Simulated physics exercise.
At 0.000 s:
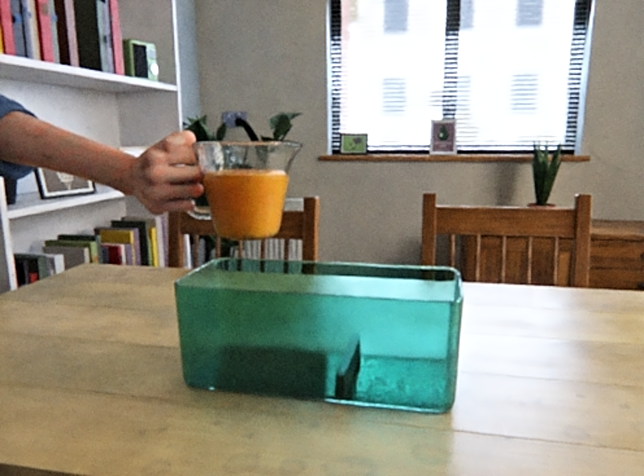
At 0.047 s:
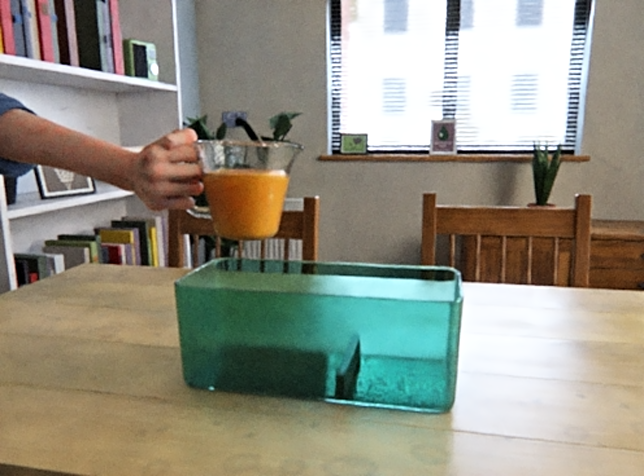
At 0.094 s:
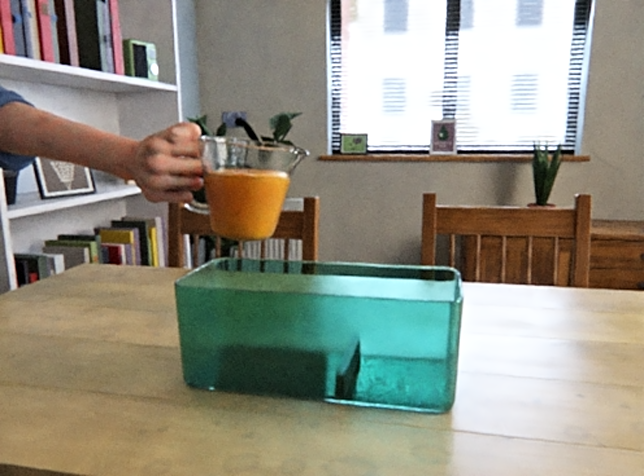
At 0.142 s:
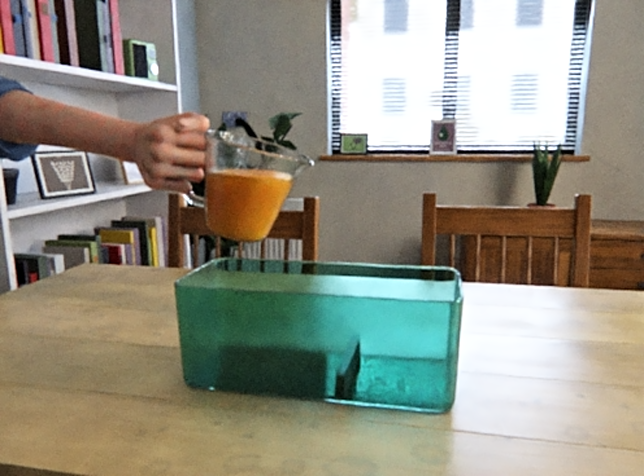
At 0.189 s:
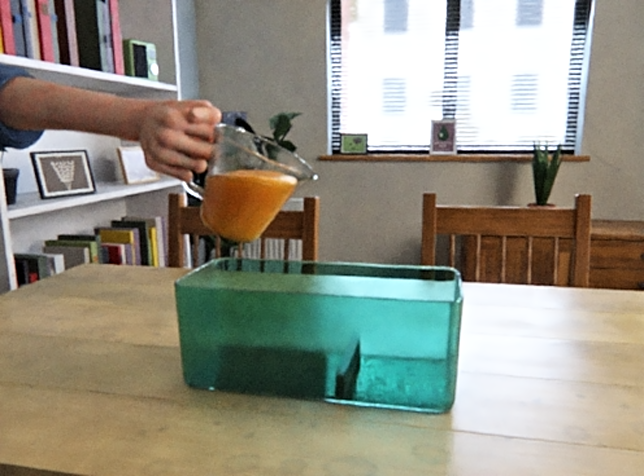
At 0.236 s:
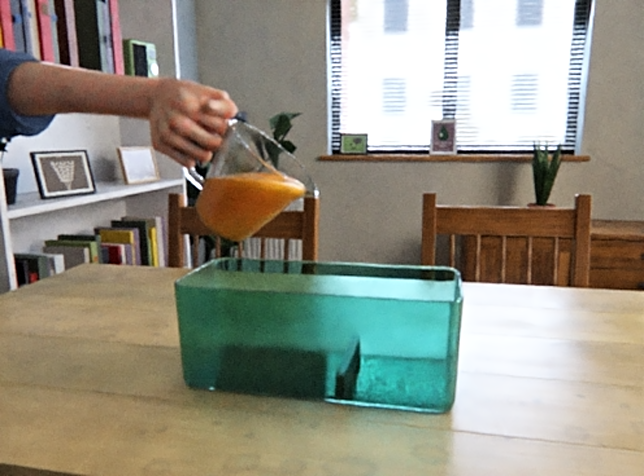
In a room with bookshelves and a bright window, an empty green oblong basin sits on a wooden table while a hand holds a flared glass jug of orange juice above it. The hand then gradually tilts the jug to the right, and the juice shifts toward its lip.
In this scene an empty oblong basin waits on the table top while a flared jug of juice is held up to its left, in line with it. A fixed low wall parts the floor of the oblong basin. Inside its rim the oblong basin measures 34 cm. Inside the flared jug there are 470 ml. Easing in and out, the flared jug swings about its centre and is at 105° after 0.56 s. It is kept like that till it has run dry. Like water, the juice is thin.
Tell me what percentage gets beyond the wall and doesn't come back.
Around 26 % gets beyond the wall and stays.
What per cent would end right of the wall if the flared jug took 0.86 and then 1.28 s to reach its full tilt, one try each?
Respectively about 40 and 55 percent.
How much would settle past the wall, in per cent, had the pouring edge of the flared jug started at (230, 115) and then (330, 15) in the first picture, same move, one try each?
15 per cent first, 75 per cent second.
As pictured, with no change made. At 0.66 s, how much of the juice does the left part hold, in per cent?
Roughly 72 per cent.
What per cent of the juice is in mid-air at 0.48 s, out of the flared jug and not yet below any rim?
Roughly 22 percent.
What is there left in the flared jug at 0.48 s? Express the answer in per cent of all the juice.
I reckon about 44 in a hundred is still held.
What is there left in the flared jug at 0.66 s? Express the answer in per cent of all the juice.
6 per cent or thereabouts.
Then, 0.48 s in, the tilt is 100° and 45 per cent is still to pour, 25 is left of the wall and 8 right of it.
Then, 0.66 s in, the tilt is 105° and 6 per cent is still to pour, 71 is left of the wall and 19 right of it.
Then, 0.85 s in, the tilt is 105° and 0 per cent is still to pour, 79 is left of the wall and 20 right of it.
Then, 1.06 s in, the tilt is 105° and 0 per cent is still to pour, 78 is left of the wall and 21 right of it.
Finally, 73 per cent lies left of the wall, 26 right of it and 1 outside.
